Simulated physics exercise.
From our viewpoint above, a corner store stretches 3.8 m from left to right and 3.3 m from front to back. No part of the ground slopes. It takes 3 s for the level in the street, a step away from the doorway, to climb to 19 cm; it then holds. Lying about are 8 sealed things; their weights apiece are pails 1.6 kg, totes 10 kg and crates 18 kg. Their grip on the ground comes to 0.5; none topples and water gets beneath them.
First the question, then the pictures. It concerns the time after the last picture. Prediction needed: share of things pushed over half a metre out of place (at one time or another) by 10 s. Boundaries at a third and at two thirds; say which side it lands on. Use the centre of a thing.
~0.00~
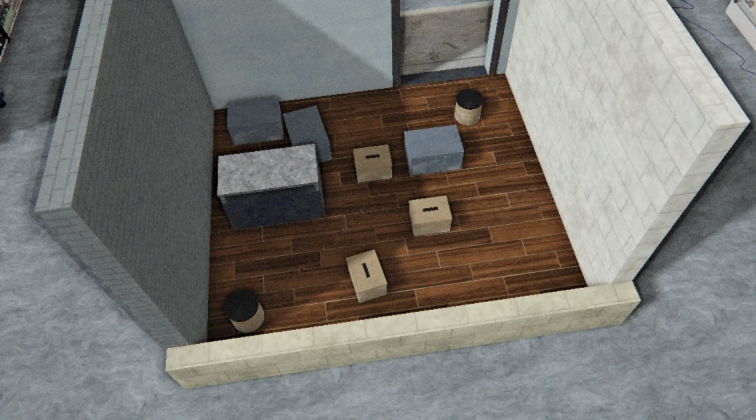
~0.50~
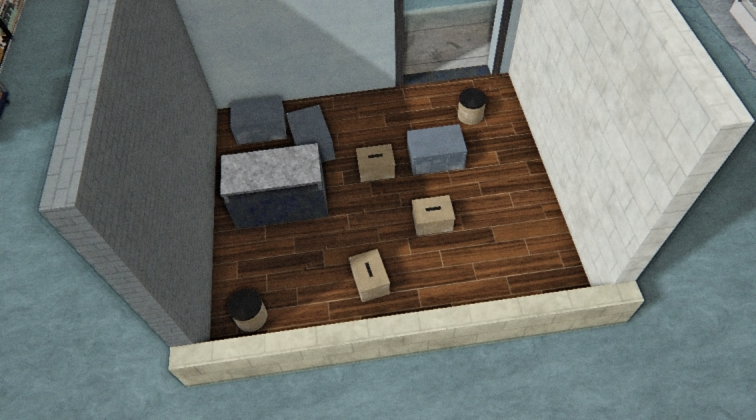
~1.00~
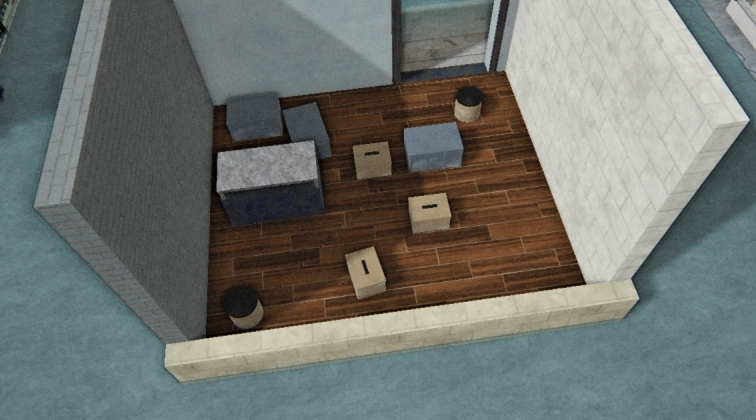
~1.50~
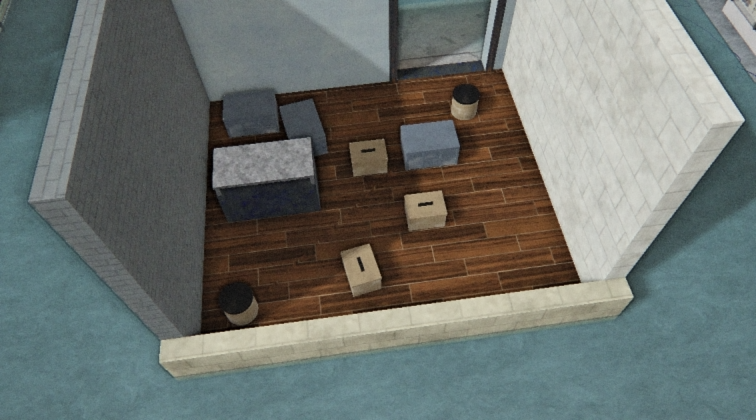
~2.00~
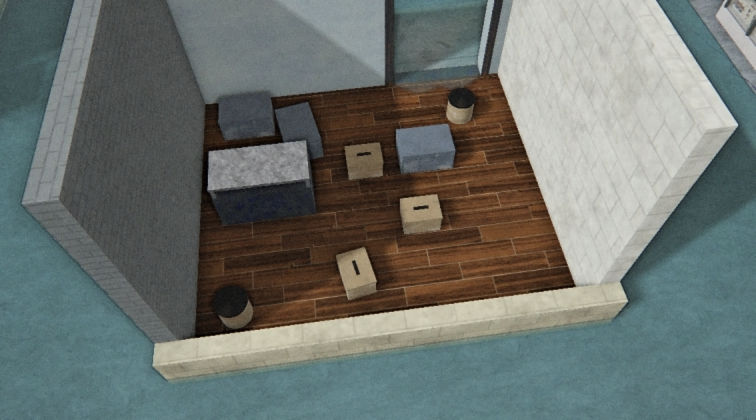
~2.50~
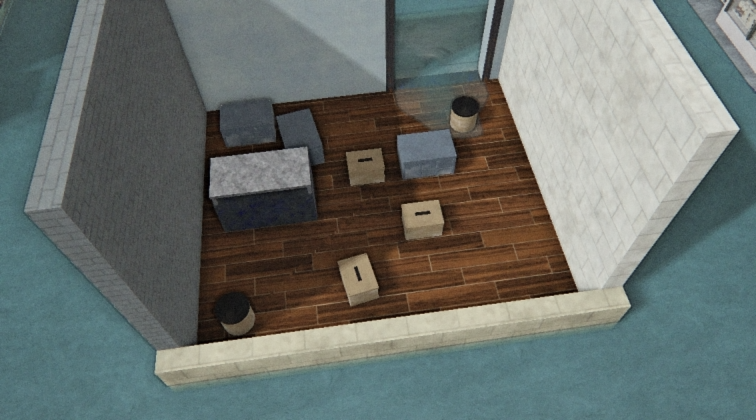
It lands between a third and two thirds.
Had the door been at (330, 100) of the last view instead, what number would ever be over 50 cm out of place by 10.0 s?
The answer would then be 6.
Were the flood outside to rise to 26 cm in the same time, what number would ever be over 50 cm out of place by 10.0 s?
The count would be 8.
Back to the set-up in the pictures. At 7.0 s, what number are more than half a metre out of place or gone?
By then the count is 2.
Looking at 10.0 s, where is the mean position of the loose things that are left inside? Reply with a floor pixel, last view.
They're centred close to (297, 232).
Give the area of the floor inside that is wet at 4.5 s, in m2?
That flooded area is roughly 6.0 m2.
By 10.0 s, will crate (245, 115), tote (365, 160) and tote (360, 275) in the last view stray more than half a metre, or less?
Within, within, beyond.
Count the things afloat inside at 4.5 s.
1 at that moment.
After 3.5 s 1 of 8 are over 50 cm from their spots; 0 afloat.
After 4.5 s 2 of 8 are over 50 cm from their spots; 1 afloat.
After 7.0 s 2 of 8 are over 50 cm from their spots; 2 afloat.
After 10.0 s 4 of 8 are over 50 cm from their spots, and 4 have been at some point; 5 afloat.
